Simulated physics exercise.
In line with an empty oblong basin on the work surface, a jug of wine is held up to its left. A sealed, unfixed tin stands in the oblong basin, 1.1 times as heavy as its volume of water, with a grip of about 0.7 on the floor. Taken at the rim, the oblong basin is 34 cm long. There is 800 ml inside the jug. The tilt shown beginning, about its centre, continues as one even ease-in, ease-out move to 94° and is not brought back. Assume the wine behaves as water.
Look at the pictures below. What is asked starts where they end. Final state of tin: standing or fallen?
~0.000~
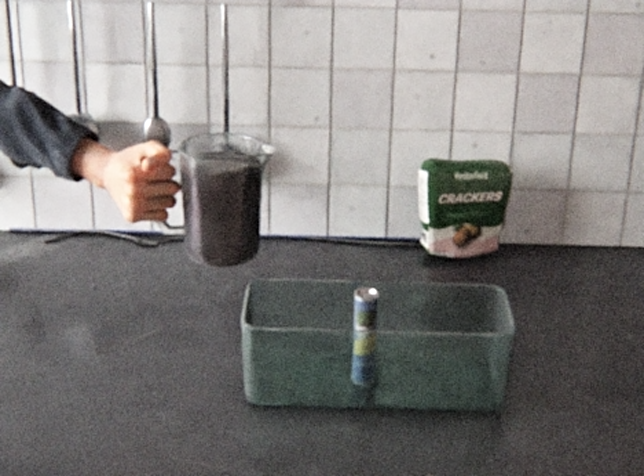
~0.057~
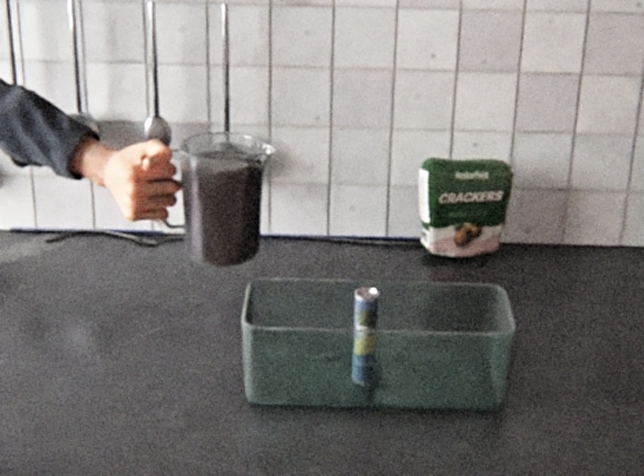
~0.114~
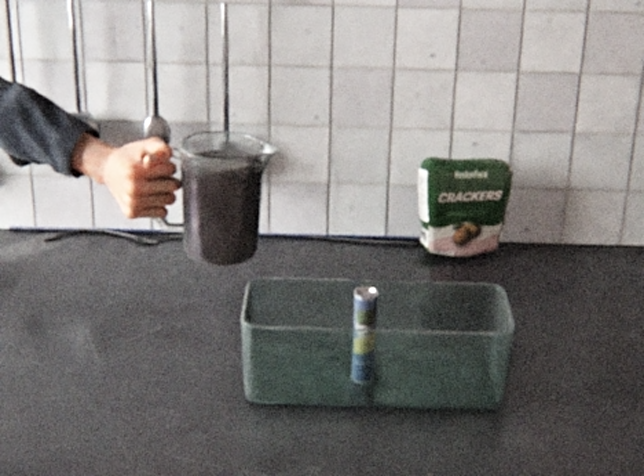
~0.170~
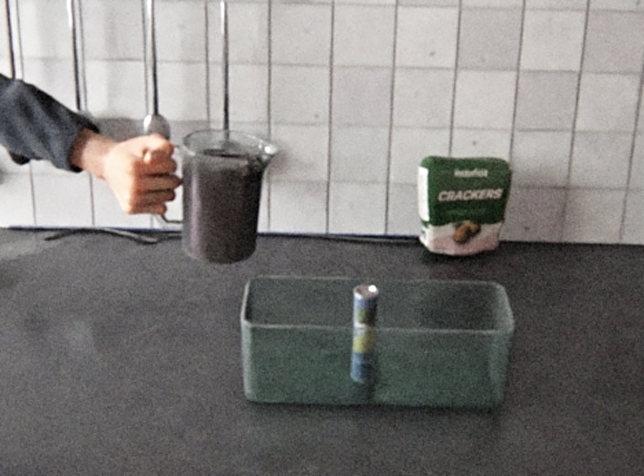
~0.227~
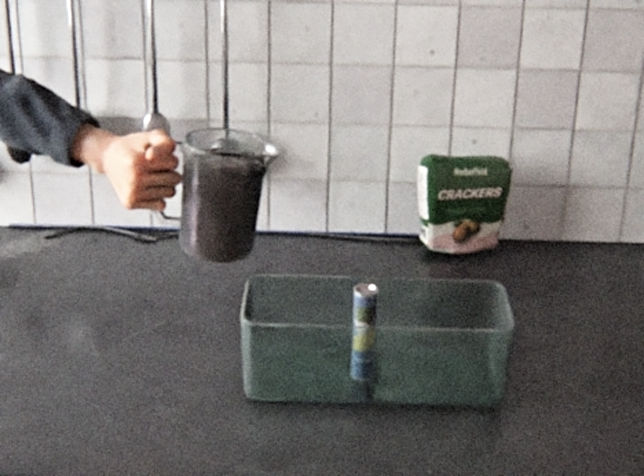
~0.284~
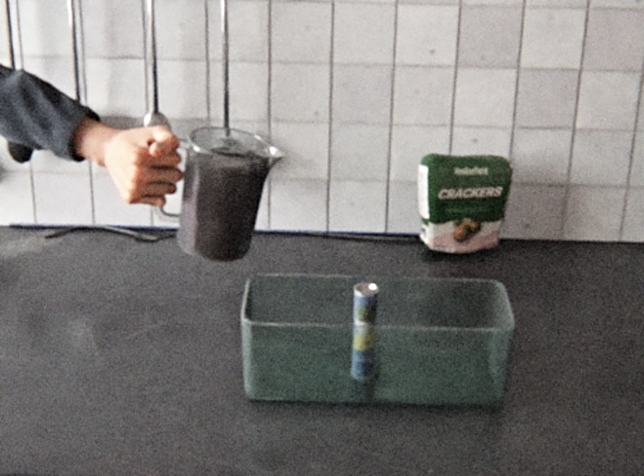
It tumbles.
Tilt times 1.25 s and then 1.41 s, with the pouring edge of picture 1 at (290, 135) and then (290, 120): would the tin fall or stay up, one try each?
Run one: It tumbles. Run two: It tumbles.
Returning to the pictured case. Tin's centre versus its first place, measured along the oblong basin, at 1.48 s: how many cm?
Centre to centre, close to 9 cm.
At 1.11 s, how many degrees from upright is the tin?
I'd put it at close to 5 degrees off upright.
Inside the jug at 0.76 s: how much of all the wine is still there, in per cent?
90 %.
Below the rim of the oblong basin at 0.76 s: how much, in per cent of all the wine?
The basin holds roughly 2 in a hundred parts at that moment.
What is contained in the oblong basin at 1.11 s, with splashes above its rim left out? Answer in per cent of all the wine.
Some 32 percent of the total.
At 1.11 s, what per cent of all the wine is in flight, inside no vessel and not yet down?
I'd say some 16 per cent is in the air.
After 0.76 s the tilt is 55° and 90 per cent is still to pour; the tin stands where it began.
After 1.11 s the tilt is 86° and 52 per cent is still to pour; the tin leans 4°.
After 1.48 s the tilt is 94° and 13 per cent is still to pour; the tin lies on its side.
After 1.88 s the tilt is 94° and 2 per cent is still to pour; the tin lies on its side.
In the end the tin lies on its side.
